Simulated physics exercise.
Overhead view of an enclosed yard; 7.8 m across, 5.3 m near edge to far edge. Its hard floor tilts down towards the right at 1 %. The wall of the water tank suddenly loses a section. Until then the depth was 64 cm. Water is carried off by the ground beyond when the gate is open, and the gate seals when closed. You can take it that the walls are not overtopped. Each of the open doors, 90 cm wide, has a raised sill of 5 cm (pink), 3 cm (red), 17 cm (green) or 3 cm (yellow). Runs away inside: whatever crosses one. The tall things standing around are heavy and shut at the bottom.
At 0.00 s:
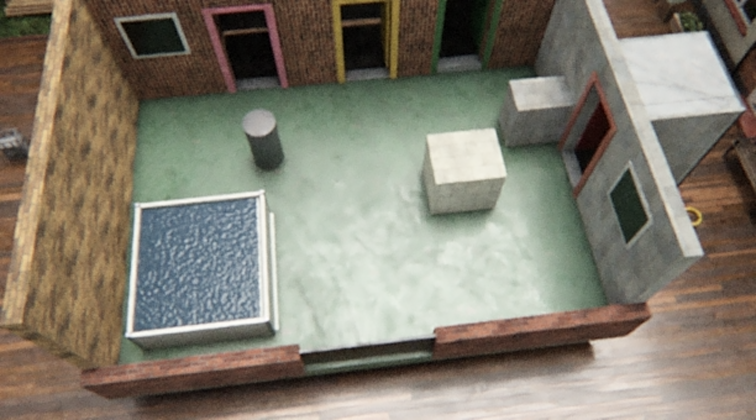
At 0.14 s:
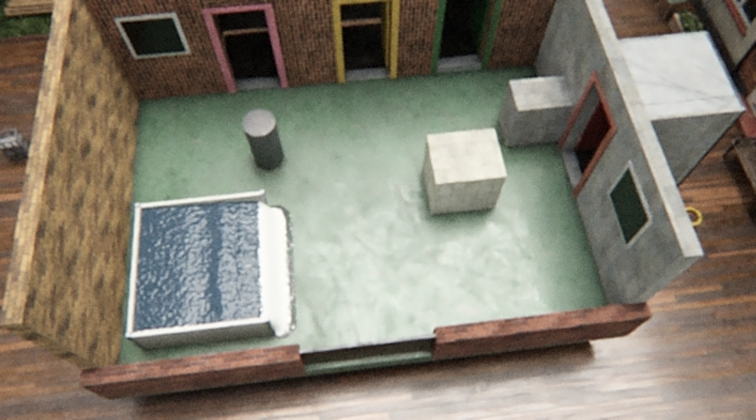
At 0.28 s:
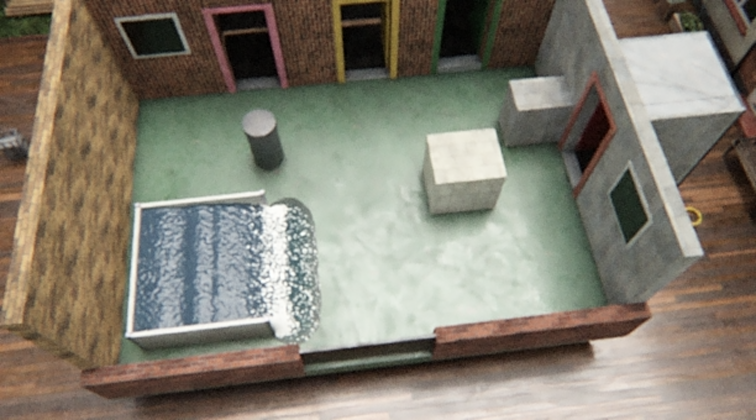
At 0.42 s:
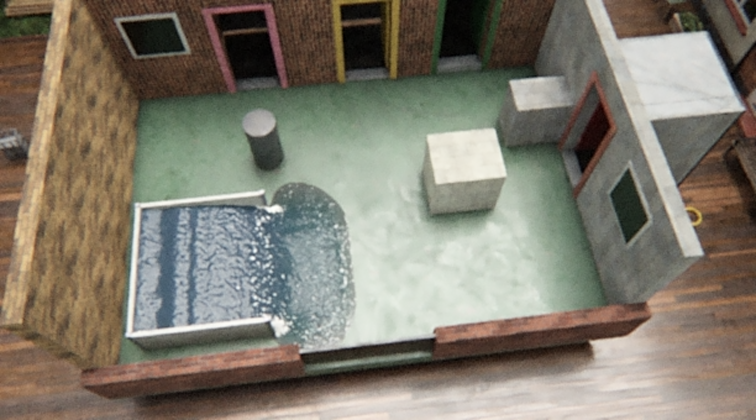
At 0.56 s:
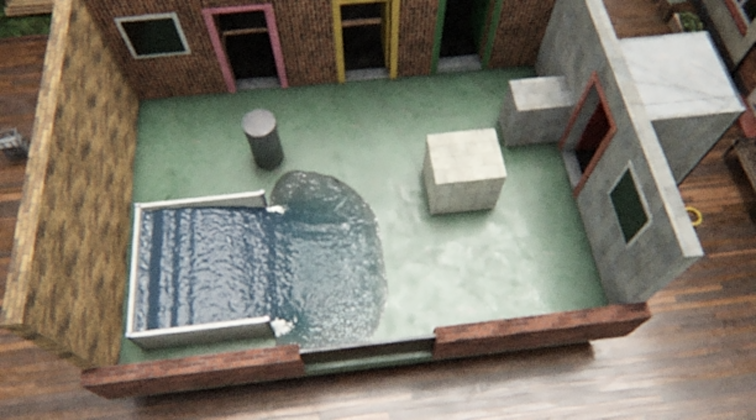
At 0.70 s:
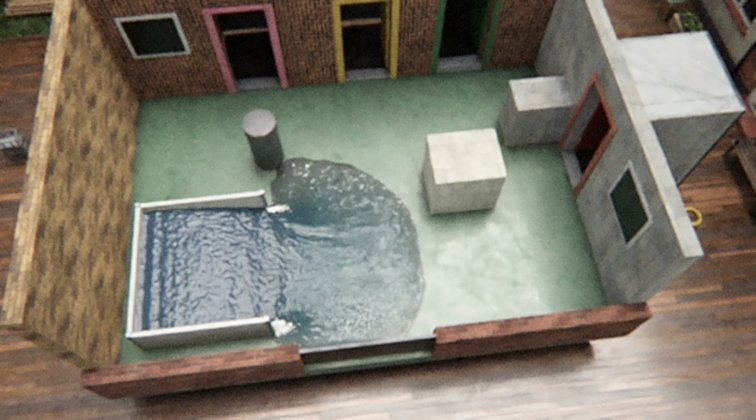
A walled yard with a pale green floor held a tank of still water until its right side opened, and water poured out, foaming at first, then spread rightward in a widening, rounded sheet.
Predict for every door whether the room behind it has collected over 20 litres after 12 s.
Result: The pink door lets in less than the limit; the red door lets in more than the limit; the green door lets in less than the limit; the yellow door lets in more than the limit.
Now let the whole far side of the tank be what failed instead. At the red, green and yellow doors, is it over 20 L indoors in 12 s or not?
Red exceeds; green falls short; yellow exceeds.
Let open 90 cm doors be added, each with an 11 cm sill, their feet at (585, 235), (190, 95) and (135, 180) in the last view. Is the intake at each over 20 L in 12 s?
Check each in turn: The first succeeds, the second fails, the third fails.
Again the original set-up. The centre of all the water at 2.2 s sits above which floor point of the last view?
Around (361, 256) in the last picture.
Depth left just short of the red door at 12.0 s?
About 9.5 cm.
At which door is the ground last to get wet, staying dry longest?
It would be the pink one.
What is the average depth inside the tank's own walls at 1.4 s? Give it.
Roughly 31 centimetres.
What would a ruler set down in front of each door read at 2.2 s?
Door by door, in cm: Pink reads 0, red reads 6, green reads 0, yellow reads 0.
After 1.4 s water covers 40 % of the floor and is deepest (26 cm) near (280, 292); pink door not reached, red door not reached, green door not reached, yellow door not reached.
After 2.2 s water covers 55 % of the floor and is deepest (43 cm) near (608, 319); pink door not reached, red door 6 cm at the sill, 0 L in, green door not reached, yellow door not reached.
After 3.5 s water covers 65 % of the floor and is deepest (34 cm) near (604, 309); pink door not reached, red door 10 cm at the sill, 18 L in, green door 12 cm at the sill, 0 L in, yellow door 9 cm at the sill, 5 L in.
After 7.0 s water covers 75 % of the floor and is deepest (17 cm) near (554, 144); pink door 5 cm at the sill, 0 L in, red door 16 cm at the sill, 267 L in, green door 9 cm at the sill, 0 L in, yellow door 10 cm at the sill, 120 L in.
After 12.0 s water covers 100 % of the floor and is deepest (10 cm) near (549, 161); pink door 5 cm at the sill, 0 L in, red door 9 cm at the sill, 421 L in, green door 5 cm at the sill, 0 L in, yellow door 7 cm at the sill, 195 L in.
